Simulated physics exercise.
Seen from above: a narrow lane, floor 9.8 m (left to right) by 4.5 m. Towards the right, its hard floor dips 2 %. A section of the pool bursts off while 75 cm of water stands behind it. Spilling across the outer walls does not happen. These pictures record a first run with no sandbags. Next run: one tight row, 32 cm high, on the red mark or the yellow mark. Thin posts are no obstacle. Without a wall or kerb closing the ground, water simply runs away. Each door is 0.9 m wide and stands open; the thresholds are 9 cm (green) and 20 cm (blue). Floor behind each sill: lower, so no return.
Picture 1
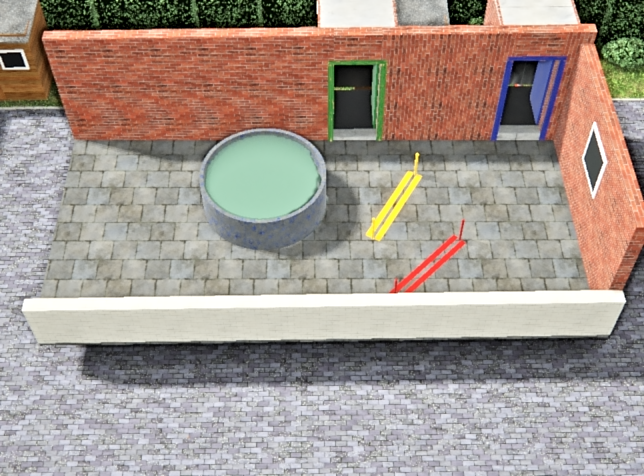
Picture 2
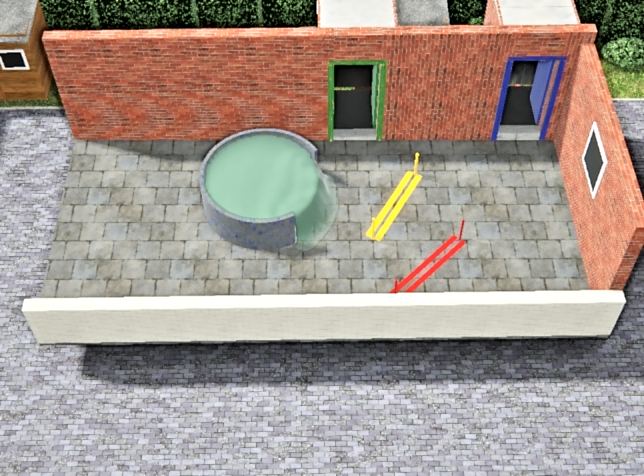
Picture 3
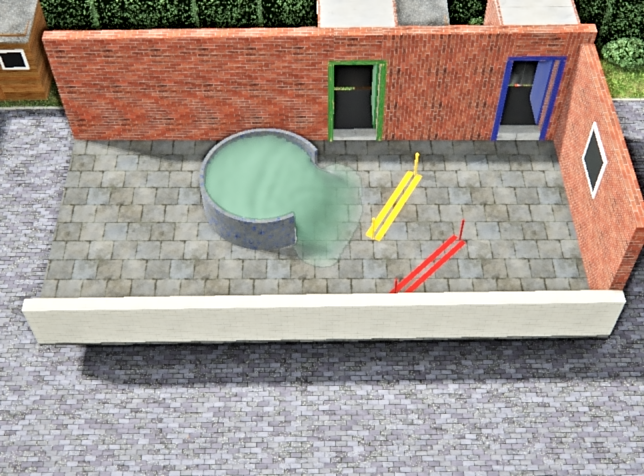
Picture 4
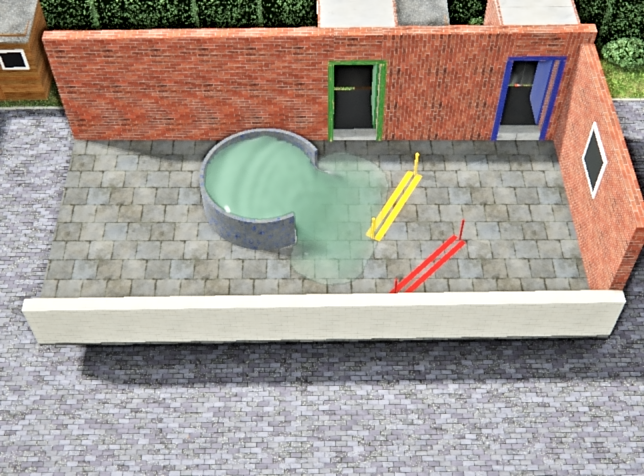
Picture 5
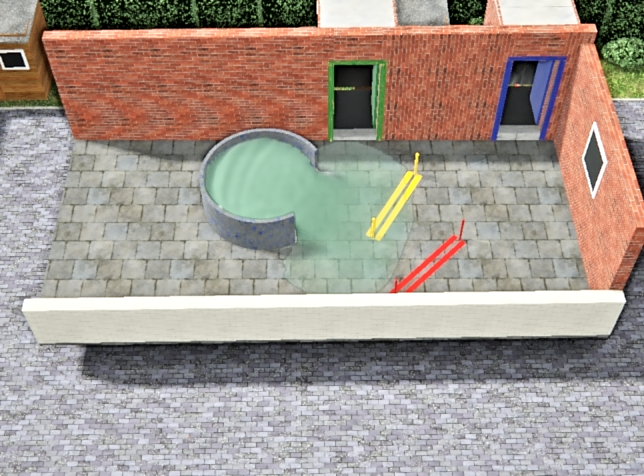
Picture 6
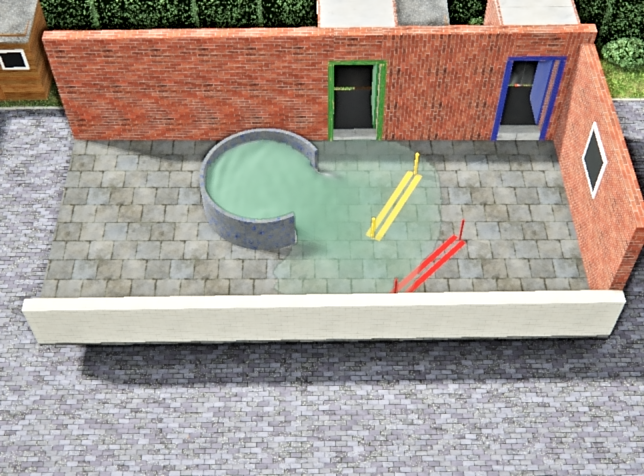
A round pool of green water stood in a brick-walled yard until a piece of its right side broke away, and water poured out, spreading thinly across the paving around the yellow and red benches.
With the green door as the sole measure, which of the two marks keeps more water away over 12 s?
The red mark does.
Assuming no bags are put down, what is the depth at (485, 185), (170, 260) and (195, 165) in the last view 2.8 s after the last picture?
About 3, 0, 0 cm.
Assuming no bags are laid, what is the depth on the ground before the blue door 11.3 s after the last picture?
Roughly 17.0 centimetres.
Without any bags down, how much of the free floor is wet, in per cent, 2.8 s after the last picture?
I'd say some 55 in a hundred.
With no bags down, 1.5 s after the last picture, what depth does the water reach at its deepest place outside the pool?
52 cm.
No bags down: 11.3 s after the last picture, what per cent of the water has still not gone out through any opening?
About 98 per cent remains.
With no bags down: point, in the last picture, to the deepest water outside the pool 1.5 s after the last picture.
I'd point to somewhere near (590, 317).
Then, 0.7 s after the last picture water covers 50 % of the floor and is deepest (30 cm) near (320, 224) in the run without bags; in at the green door, 1 L with no bags, 0 L with the row on red, 0 L on yellow.
Then, 1.5 s after the last picture water covers 55 % of the floor and is deepest (52 cm) near (590, 317) in the run without bags; in at the green door, 1 L with no bags, 0 L with the row on red, 6 L on yellow.
Then, 2.8 s after the last picture water covers 55 % of the floor and is deepest (35 cm) near (528, 300) in the run without bags; in at the green door, 1 L with no bags, 0 L with the row on red, 67 L on yellow.
Then, 6.3 s after the last picture water covers 60 % of the floor and is deepest (20 cm) near (568, 224) in the run without bags; in at the green door, 2 L with no bags, 0 L with the row on red, 109 L on yellow.
Then, 11.3 s after the last picture water covers 90 % of the floor and is deepest (18 cm) near (554, 163) in the run without bags; in at the green door, 9 L with no bags, 0 L with the row on red, 111 L on yellow.
